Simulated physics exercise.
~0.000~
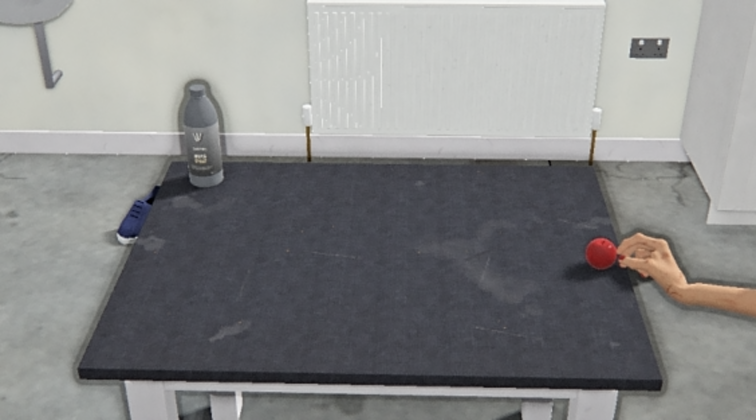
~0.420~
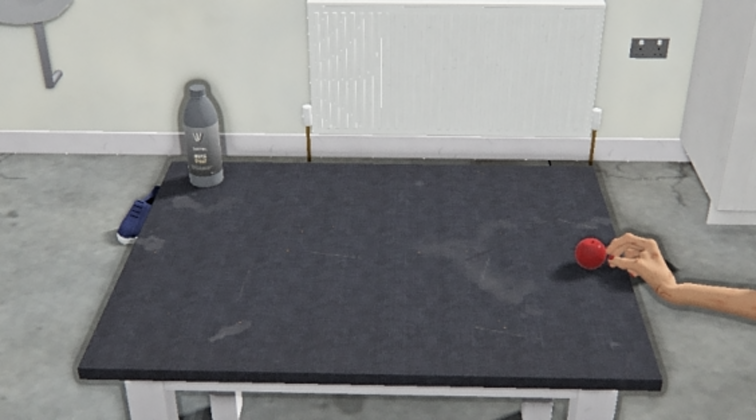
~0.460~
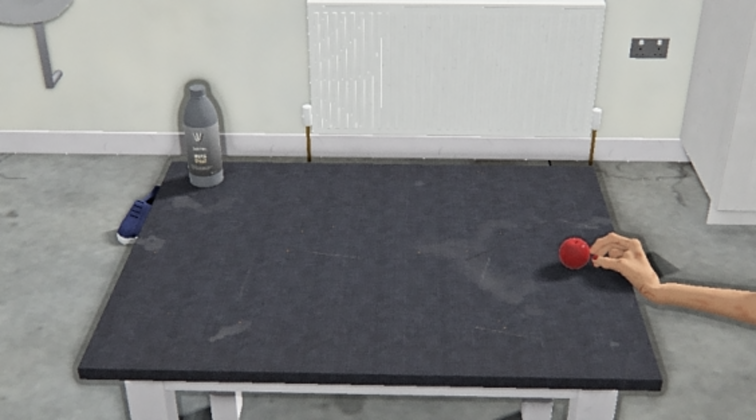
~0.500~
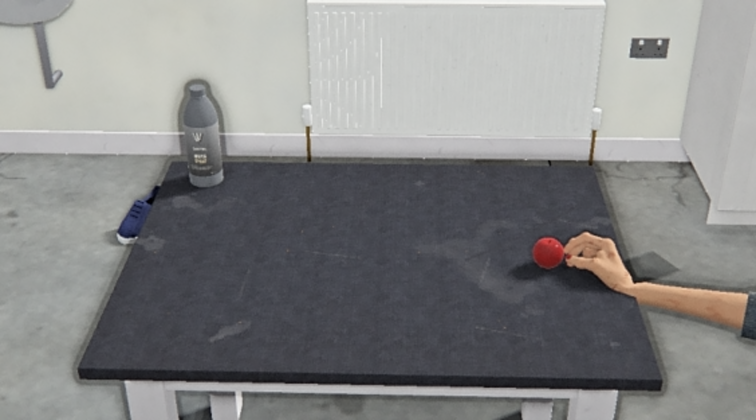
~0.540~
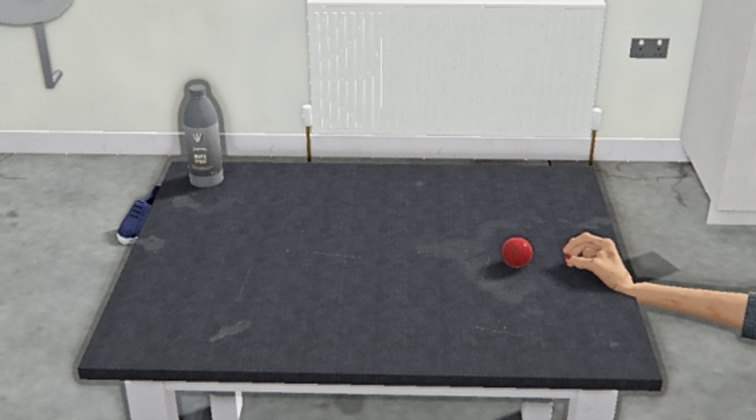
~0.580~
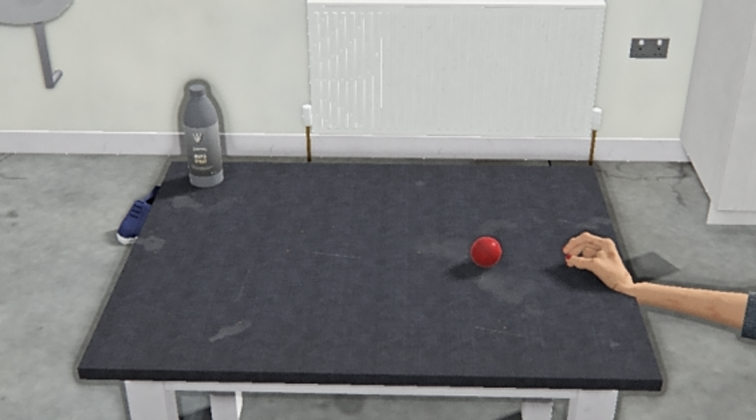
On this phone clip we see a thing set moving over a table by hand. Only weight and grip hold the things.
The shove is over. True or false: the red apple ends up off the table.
True.
After 0.98 s, red apple rolled well along near (199, 248).
After 1.38 s, red apple now off the table.
By the end (1.7 s), off the table, red apple.
